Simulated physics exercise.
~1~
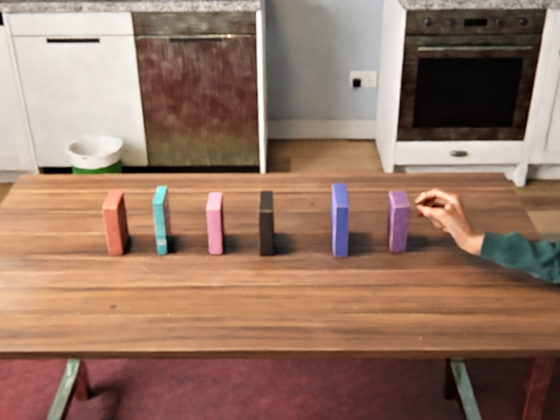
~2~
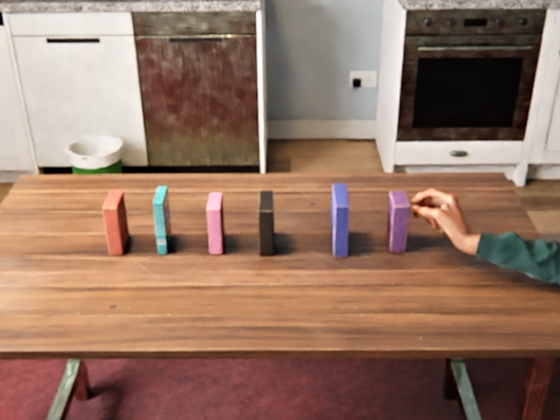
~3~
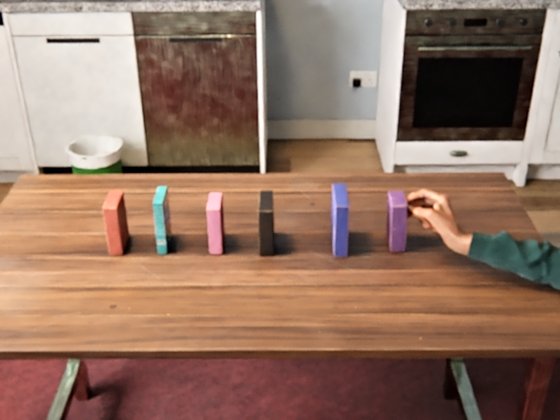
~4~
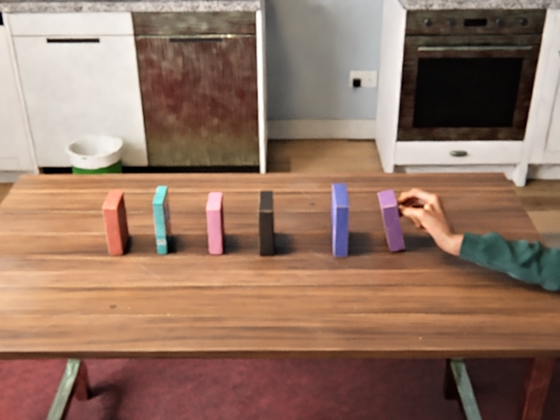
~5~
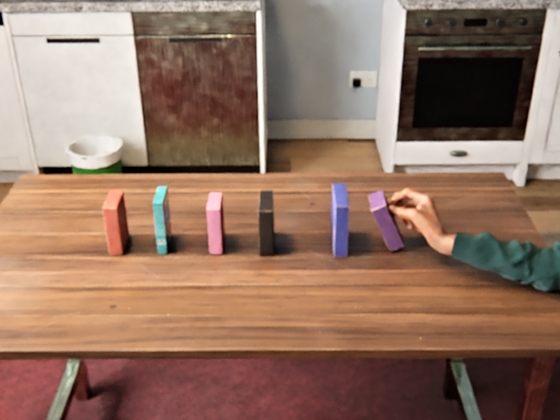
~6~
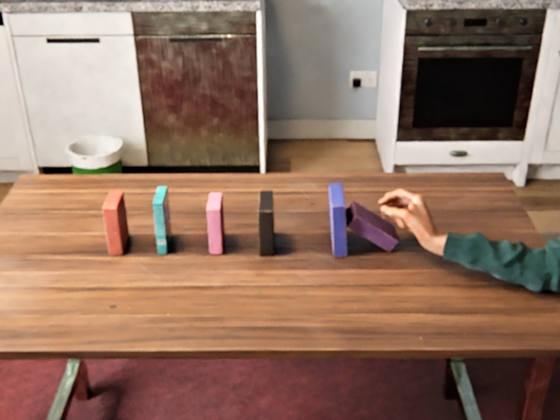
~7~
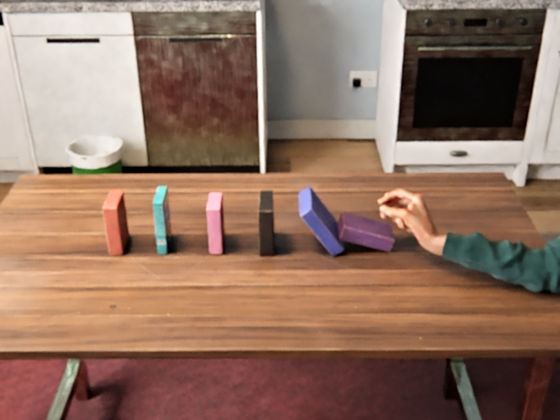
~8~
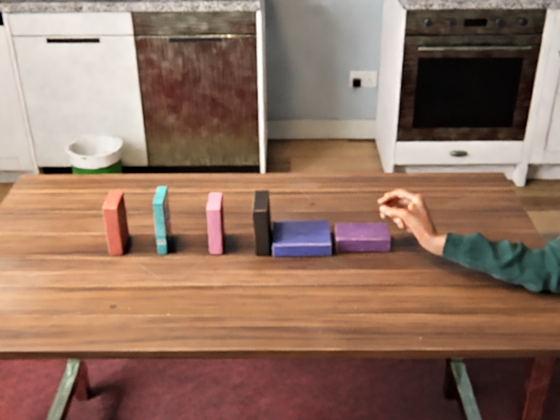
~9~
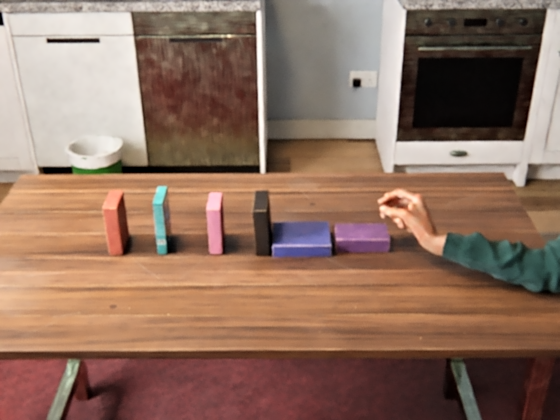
On a wooden table in a kitchen, a hand tips the purple block at the right end of a row of six leftward, and it knocks over the blue one, which falls against the black block; the black, pink, turquoise and red blocks remain standing.
